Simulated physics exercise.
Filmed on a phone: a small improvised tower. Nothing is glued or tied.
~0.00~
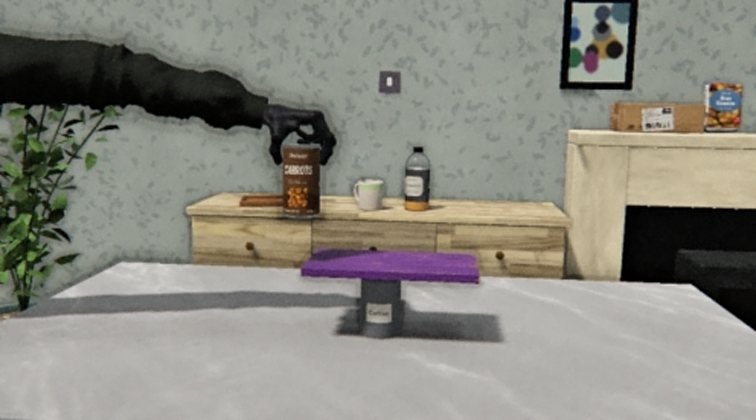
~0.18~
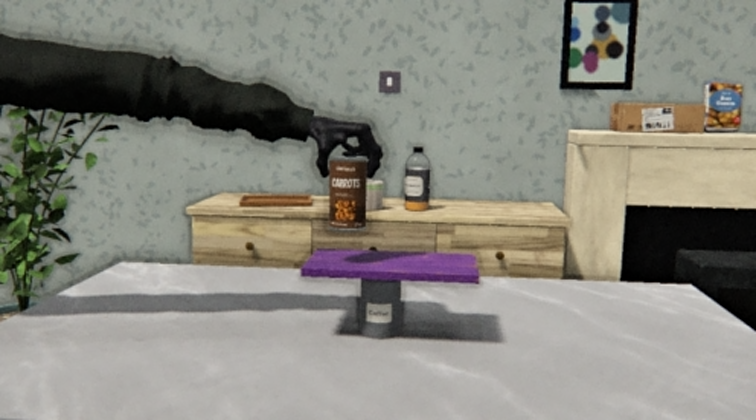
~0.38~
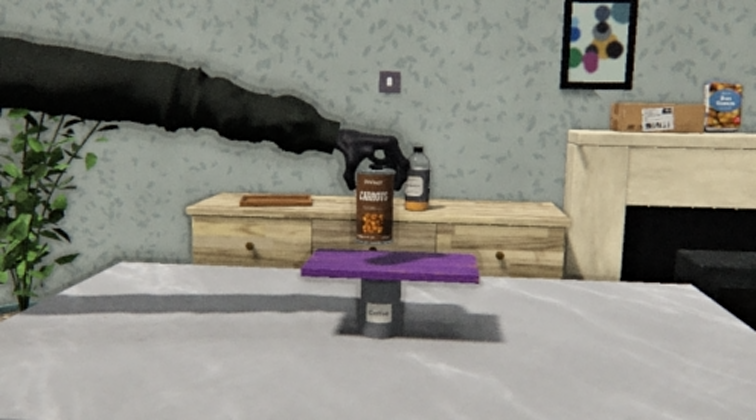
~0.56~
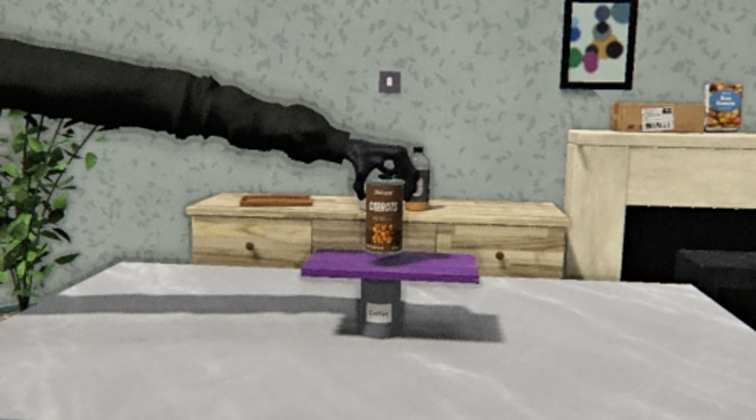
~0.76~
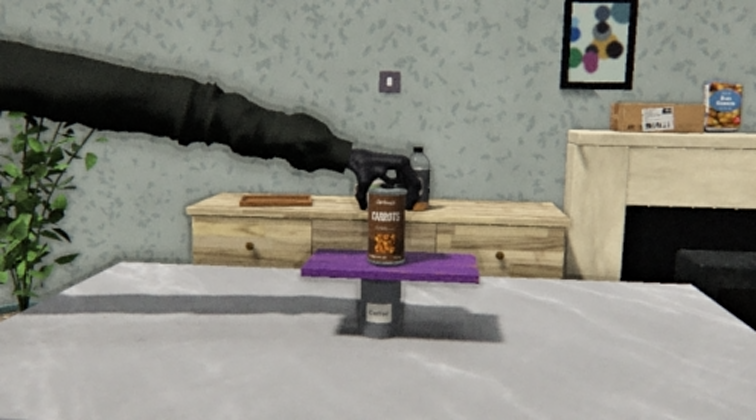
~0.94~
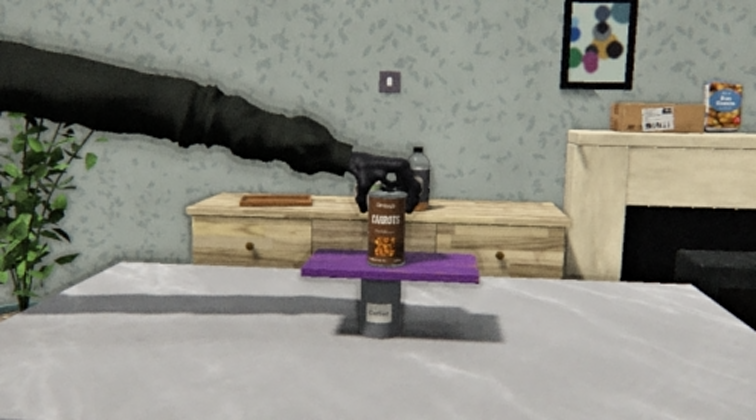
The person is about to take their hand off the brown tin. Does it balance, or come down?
The stack holds.
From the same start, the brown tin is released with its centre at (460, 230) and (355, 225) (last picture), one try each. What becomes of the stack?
In the first case it gives way; in the second case it stays up.
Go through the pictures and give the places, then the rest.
In the first frame, on its way; brown tin (301, 180); purple board (393, 265).
In the second frame, on its way; brown tin (348, 193); purple board (393, 265).
In the third frame, on its way; brown tin (375, 206); purple board (393, 265).
In the fourth frame, on its way; brown tin (385, 216); purple board (393, 265).
In the fifth frame, in place under the hand; brown tin (387, 226); purple board (393, 265).
In the sixth frame, in place under the hand; brown tin (387, 229); purple board (393, 265).
Around 1.04 s, nothing moves.
Around 1.34 s, brown tin resting near (387, 229).
Finally (2.0 s), all 3 still in place. Final places as the last picture's camera would see them, brown tin near (387, 229). The stack stays up.
